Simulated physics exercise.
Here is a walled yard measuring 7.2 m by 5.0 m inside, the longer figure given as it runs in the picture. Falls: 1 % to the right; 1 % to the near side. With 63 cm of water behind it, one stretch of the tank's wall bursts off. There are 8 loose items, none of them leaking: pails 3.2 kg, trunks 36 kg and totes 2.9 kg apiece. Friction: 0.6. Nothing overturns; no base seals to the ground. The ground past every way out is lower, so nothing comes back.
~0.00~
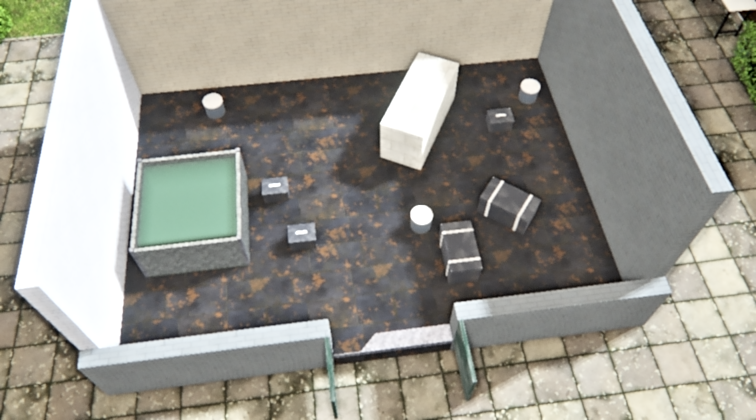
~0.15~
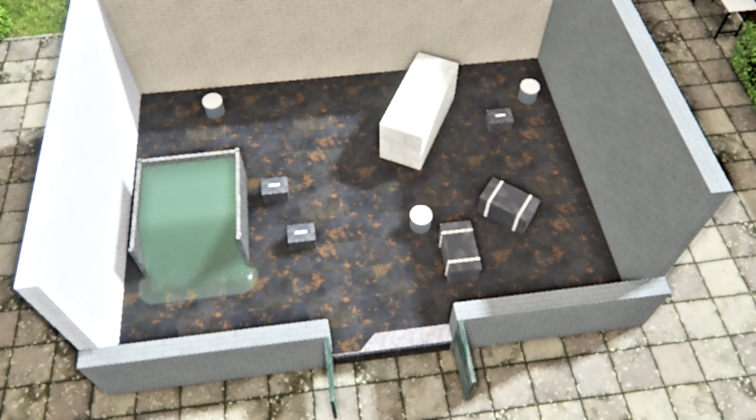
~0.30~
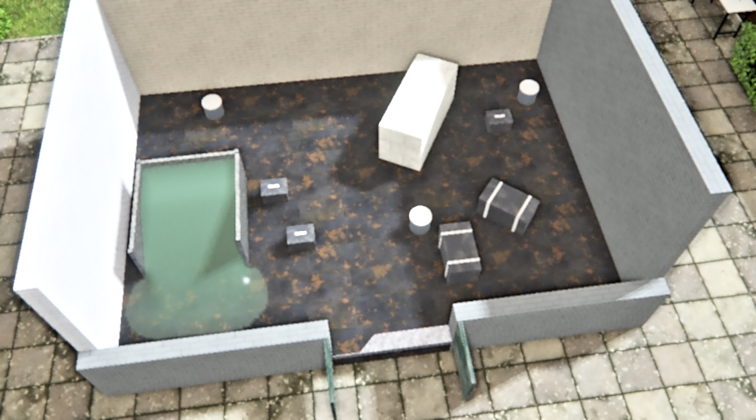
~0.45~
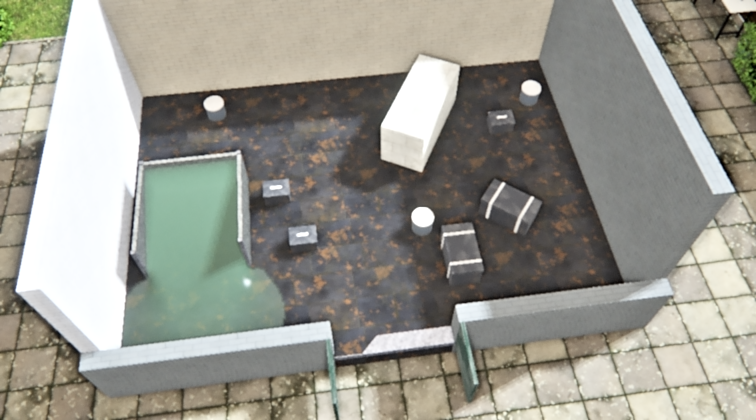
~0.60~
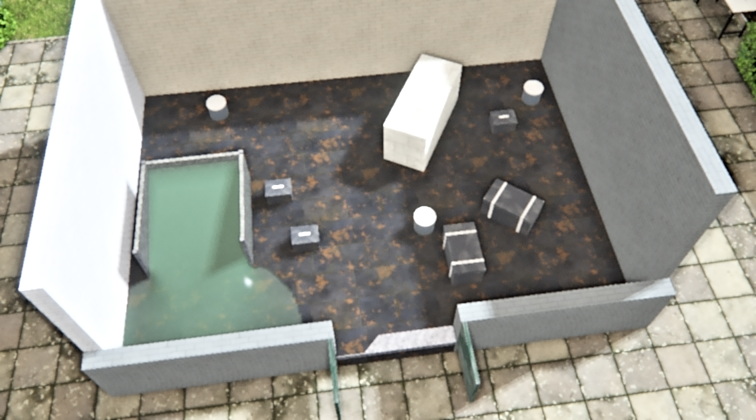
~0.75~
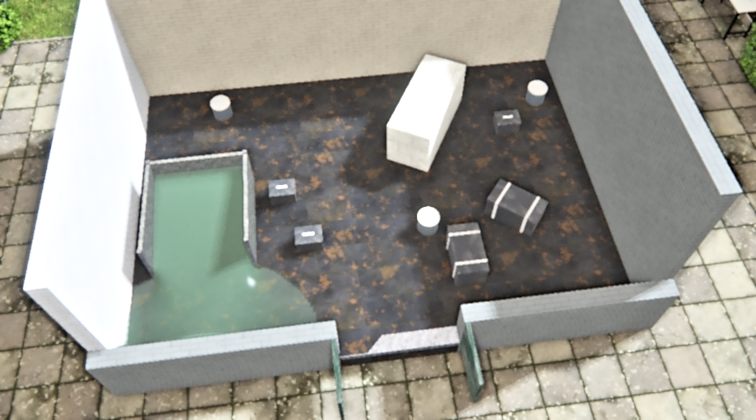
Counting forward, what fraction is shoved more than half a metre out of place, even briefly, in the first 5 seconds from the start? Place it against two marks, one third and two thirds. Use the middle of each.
Between the two marks.
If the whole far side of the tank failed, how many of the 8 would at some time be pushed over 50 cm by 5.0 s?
The answer then is 2.
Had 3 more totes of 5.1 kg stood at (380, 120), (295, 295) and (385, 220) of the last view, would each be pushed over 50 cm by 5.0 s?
In that order: Less, over, over.
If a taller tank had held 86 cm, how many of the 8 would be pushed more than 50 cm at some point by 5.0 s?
The count would be 7.
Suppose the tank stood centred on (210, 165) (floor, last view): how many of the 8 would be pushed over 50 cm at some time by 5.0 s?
In that case 3 of them.
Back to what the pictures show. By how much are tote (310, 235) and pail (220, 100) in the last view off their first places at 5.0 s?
The first is off by 50 cm, the second by 30 cm.
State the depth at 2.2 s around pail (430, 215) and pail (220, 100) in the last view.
Depths: Near 3 cm, then near 0 cm.
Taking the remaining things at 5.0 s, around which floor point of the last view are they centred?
About (426, 157).
After 1.1 s 0 of 8 are over 50 cm from their spots; 0 afloat.
After 2.2 s 0 of 8 are over 50 cm from their spots; 0 afloat.
After 3.5 s 2 of 8 are over 50 cm from their spots; 0 afloat.
After 5.0 s 3 of 8 are over 50 cm from their spots, and 3 have been at some point; 0 afloat.
